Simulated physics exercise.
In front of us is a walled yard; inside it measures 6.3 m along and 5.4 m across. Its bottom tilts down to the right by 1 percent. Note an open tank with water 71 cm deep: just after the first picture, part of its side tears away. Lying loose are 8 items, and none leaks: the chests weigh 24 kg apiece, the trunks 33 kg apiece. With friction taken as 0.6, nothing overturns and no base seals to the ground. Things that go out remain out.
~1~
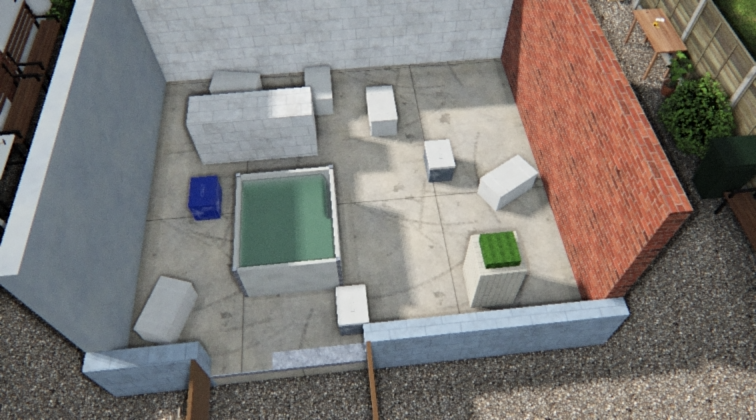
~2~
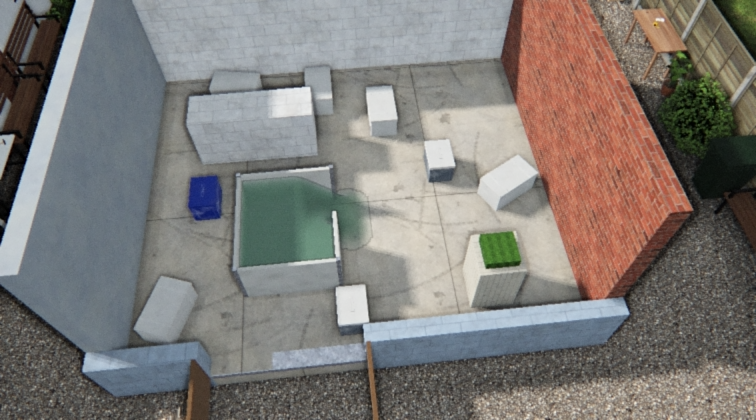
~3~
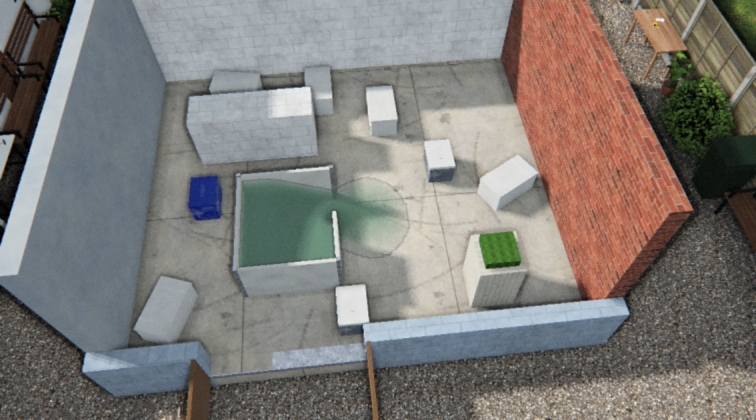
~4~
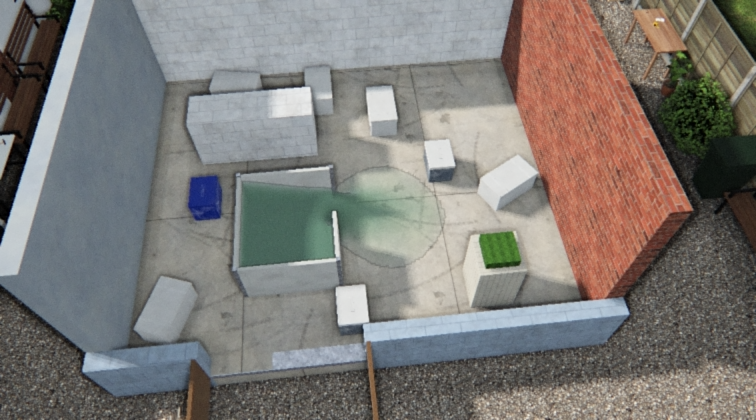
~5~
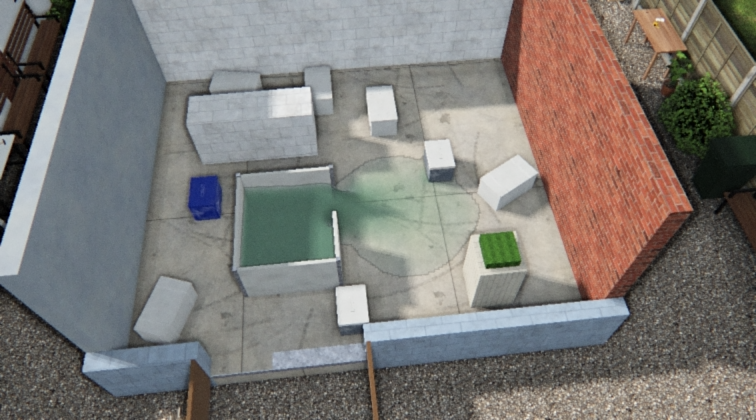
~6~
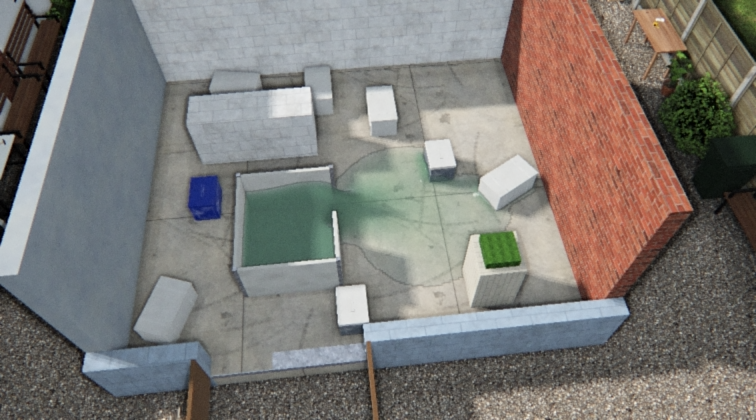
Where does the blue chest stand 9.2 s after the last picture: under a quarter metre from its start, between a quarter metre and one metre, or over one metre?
Expect a tiny change in position.
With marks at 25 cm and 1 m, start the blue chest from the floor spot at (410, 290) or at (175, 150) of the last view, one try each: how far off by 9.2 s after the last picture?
In that order: It holds its place; it barely shifts.
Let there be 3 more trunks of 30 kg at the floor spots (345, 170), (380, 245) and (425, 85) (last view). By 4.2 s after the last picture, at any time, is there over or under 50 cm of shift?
Answers, first to last: Not exceeding, exceeding, exceeding.
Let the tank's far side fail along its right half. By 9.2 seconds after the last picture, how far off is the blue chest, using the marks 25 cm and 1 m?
Had it gone that way, the blue chest would sit tight.
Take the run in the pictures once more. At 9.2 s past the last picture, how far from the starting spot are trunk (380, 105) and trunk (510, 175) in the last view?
First 0 cm, then 100 cm.
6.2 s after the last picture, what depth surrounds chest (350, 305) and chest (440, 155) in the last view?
Depth approx. 3 cm / 6 cm.
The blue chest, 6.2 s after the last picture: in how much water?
Depth approx. 0 cm.
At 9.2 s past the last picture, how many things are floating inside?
The count is 0.
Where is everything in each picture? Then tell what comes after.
In the first frame, the blue chest at (202, 191), on the bottom; water covers 1.9 m2; 0 of 8 have shifted.
In the second frame, the blue chest at (202, 191) rests on the ground; water covers 2.4 m2; 0 of 8 have shifted.
In the third frame, the blue chest at (202, 191) rests on the ground; water covers 3.2 m2; 0 of 8 have shifted.
In the fourth frame, the blue chest at (202, 191), on the bottom; 4.3 m2 under water; 0 of 8 have shifted.
In the fifth frame, the blue chest at (202, 191) rests on the ground; water covers 5.5 m2; 0 of 8 have shifted.
In the sixth frame, the blue chest at (202, 191) rests on the ground; 6.6 m2 under water; 0 of 8 have shifted.
Then, 1.2 s after the last picture the blue chest is near (202, 191), 0.0 m from its start, aground; 0 of 8 are out; 1 afloat.
Then, 3.8 s after the last picture the blue chest is near (202, 191), 0.0 m from its start, aground; 0 of 8 are out; 1 afloat.
Then, 6.2 s after the last picture the blue chest is near (202, 191), 0.0 m from its start, aground; 0 of 8 are out; 0 afloat.
Then, 9.2 s after the last picture the blue chest is near (202, 191), 0.0 m from its start, aground; 0 of 8 are out; 0 afloat.
